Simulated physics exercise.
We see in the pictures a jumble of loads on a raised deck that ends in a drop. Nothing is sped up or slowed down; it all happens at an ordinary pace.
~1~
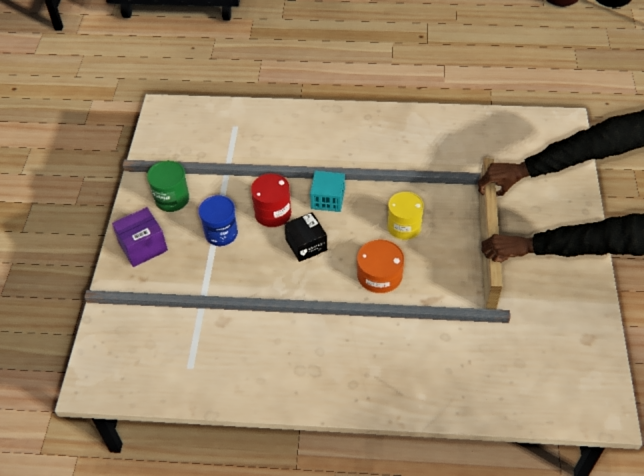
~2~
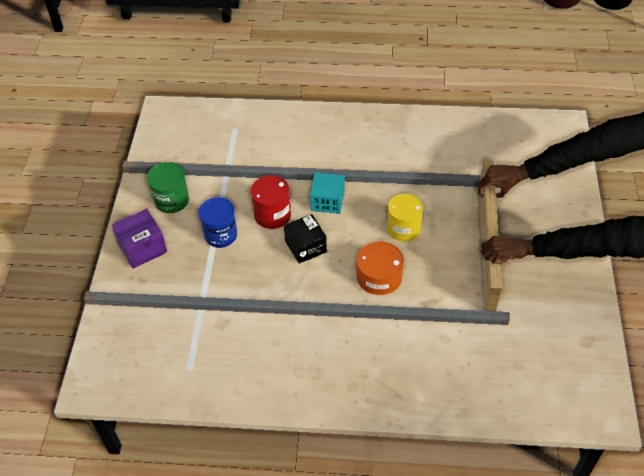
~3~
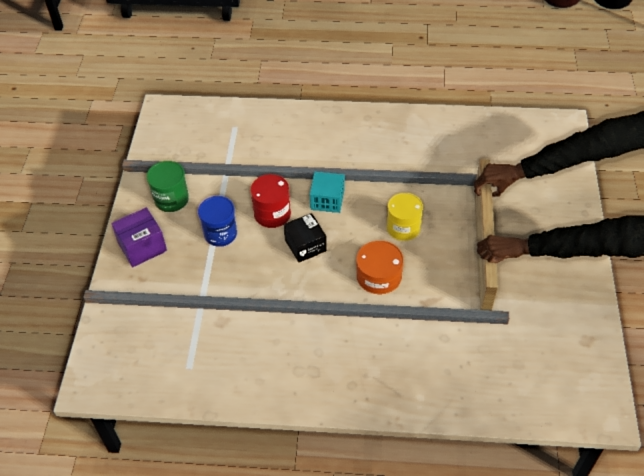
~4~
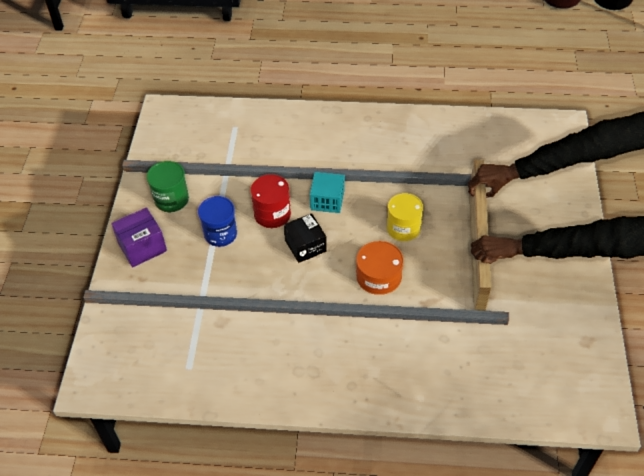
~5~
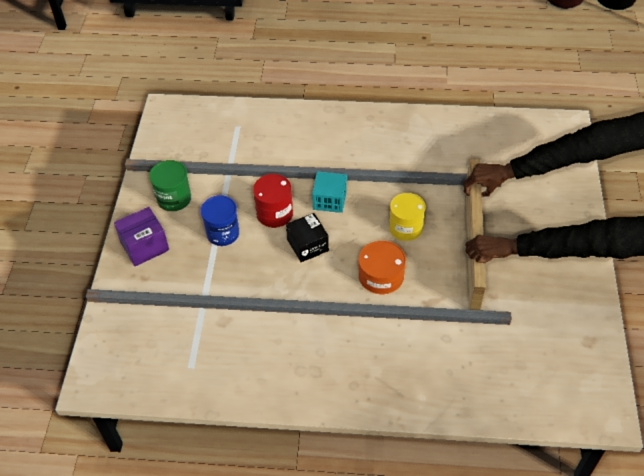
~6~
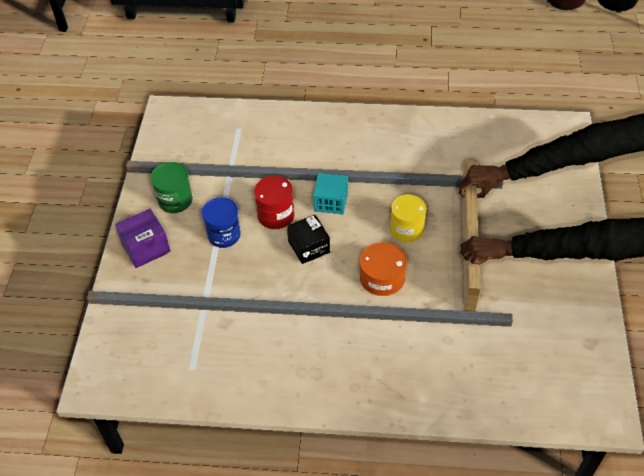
On a pale wooden table standing on a plank floor, seen from above at a slant, two grey rails run lengthwise with a white line crossing near the left. Between them sit purple, green, blue, red, turquoise, black, orange and yellow objects, spread from left to right. Two hands in dark sleeves slide a wooden bar slightly leftward while the objects stay put and the view shifts barely.
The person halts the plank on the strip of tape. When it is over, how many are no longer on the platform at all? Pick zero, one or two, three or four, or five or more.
The answer is zero.
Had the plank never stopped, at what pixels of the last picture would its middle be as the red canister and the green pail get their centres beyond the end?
Roughly (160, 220); roughly (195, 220).
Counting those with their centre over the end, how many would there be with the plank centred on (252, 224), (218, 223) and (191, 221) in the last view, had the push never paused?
Place by place, 0, 0 and 1.
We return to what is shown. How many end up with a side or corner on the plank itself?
It touches 3.
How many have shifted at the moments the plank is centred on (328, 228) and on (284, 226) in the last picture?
Counts: 4 and 6.
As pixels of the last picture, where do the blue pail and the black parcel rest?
You'll see the blue pail at (144, 214), with the black parcel at (178, 231).
Early on, none off yet; purple parcel at rest near (143, 238); green pail at rest near (172, 188); blue pail at rest near (222, 223).
A while later, none off yet; purple parcel at rest near (143, 238); green pail at rest near (172, 188); blue pail travelled about its own width near (187, 220).
Finally, the number that fall off is zero.
